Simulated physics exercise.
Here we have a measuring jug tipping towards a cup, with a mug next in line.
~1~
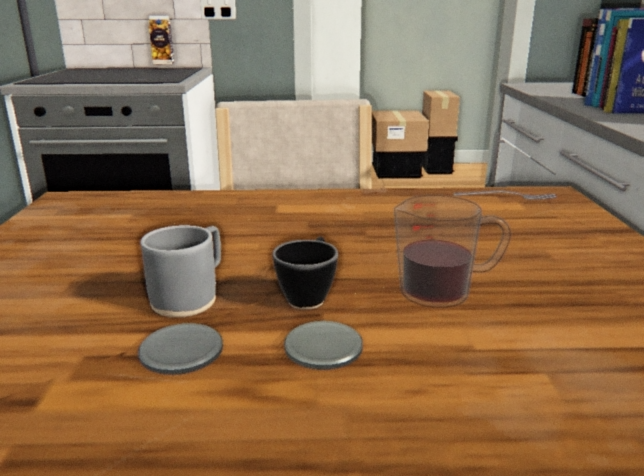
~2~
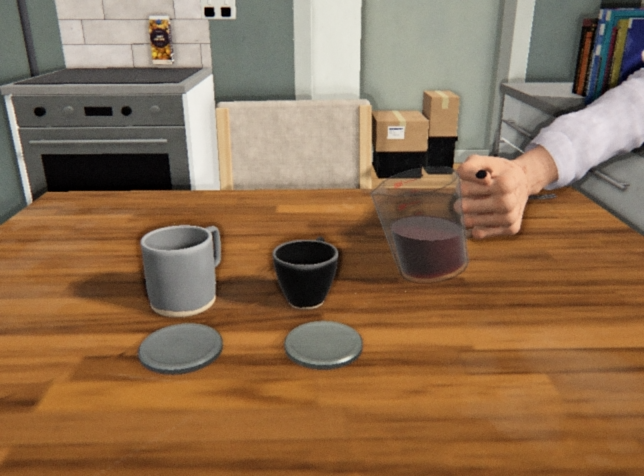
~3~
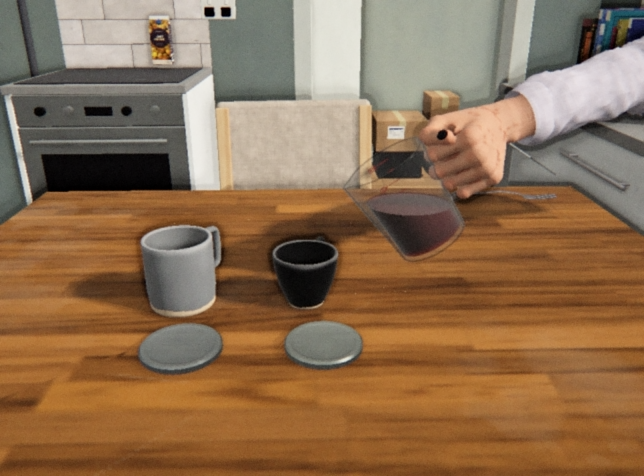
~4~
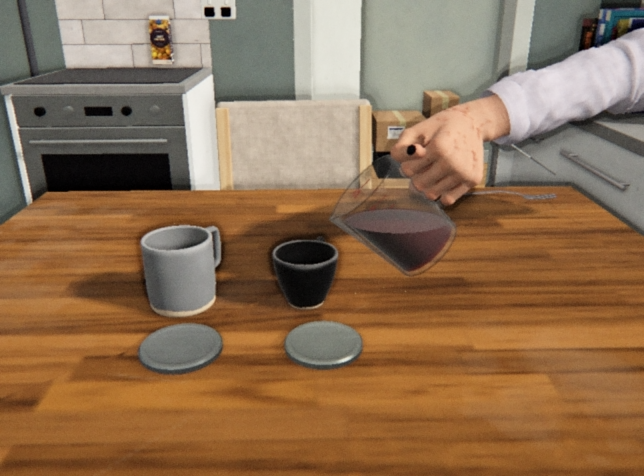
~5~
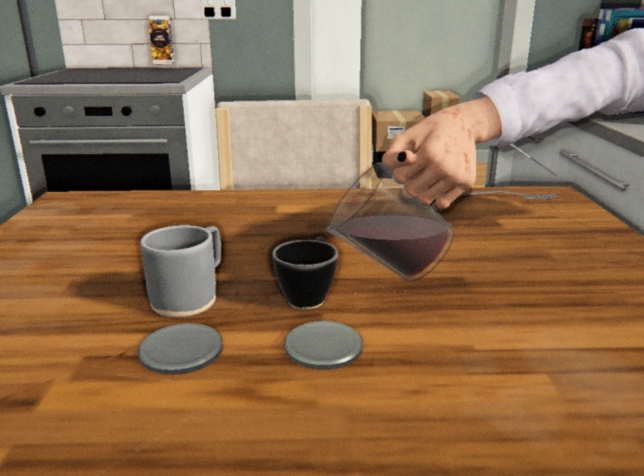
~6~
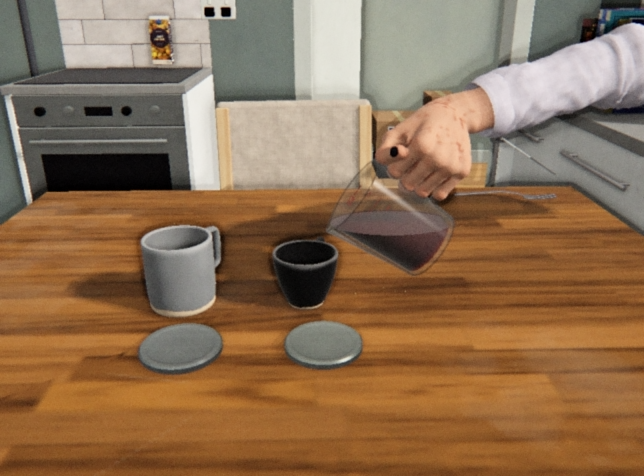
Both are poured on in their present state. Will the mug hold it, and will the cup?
The mug holds it, the cup holds it.
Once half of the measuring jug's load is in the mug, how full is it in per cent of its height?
35 percent or so.
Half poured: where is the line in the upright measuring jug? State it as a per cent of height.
It stands at some 25 per cent of the height.
Shortly, the grape juice goes into the cup.
Then, the grape juice goes into the mug.
At the finish, the cup has its share inside; the mug has its share inside.
